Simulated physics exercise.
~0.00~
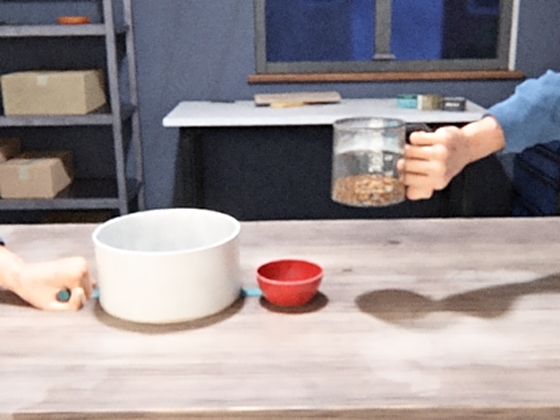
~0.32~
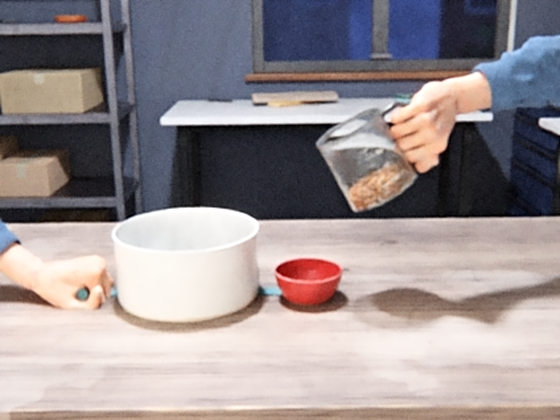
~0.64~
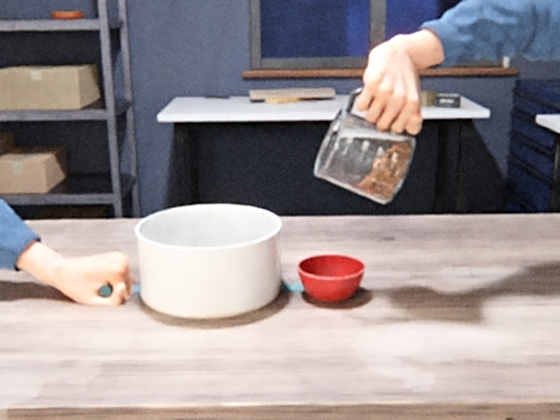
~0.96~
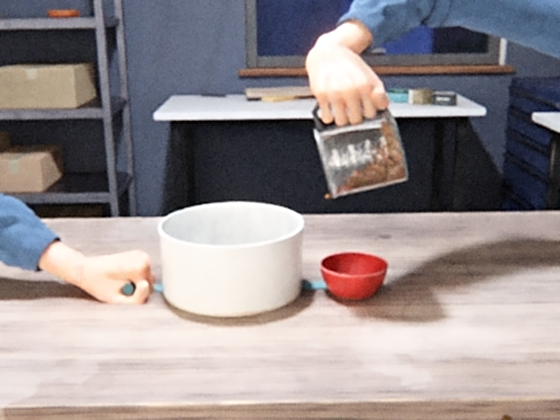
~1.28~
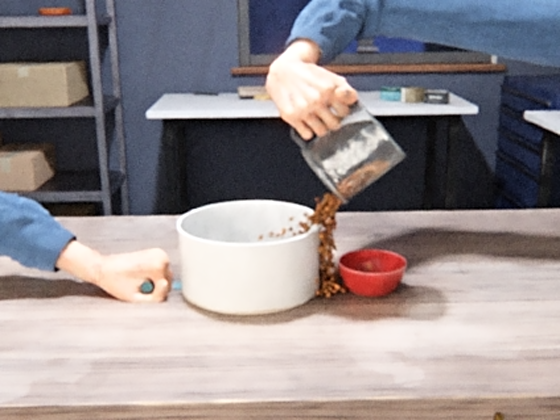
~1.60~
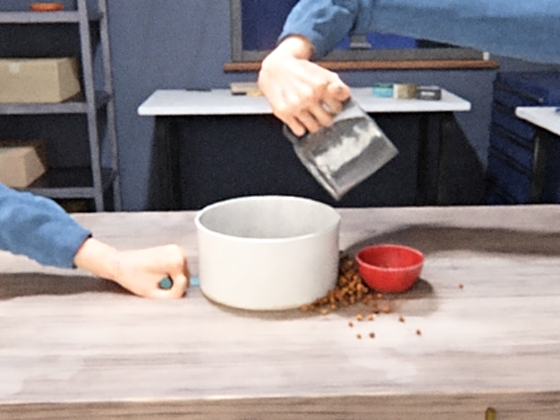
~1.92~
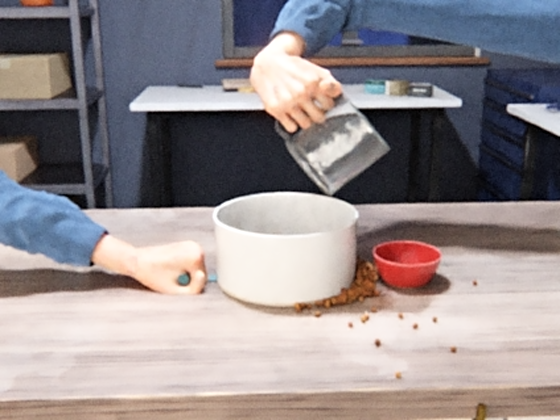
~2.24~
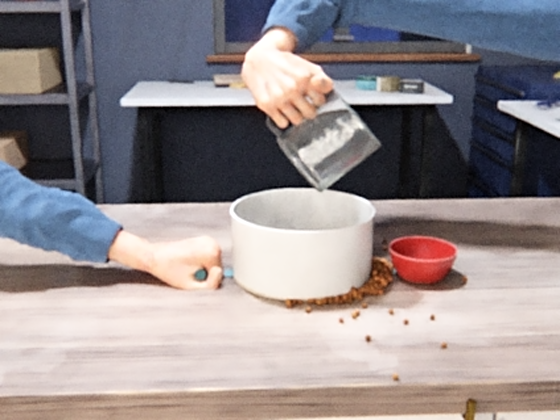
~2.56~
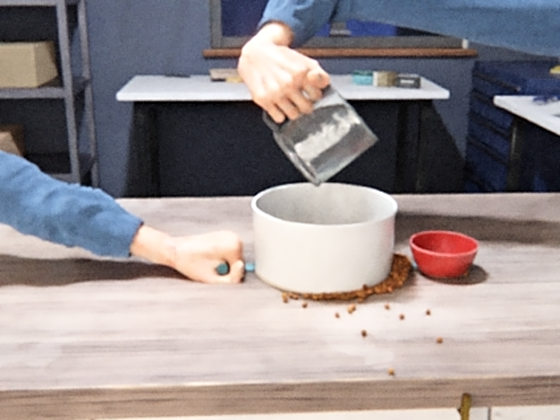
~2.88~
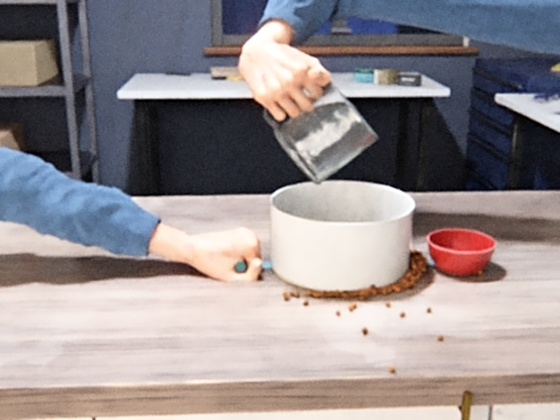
On a wooden tabletop, a hand tips brown pieces from a clear jug as another slides a white pot and red bowl rightward, scattering some.
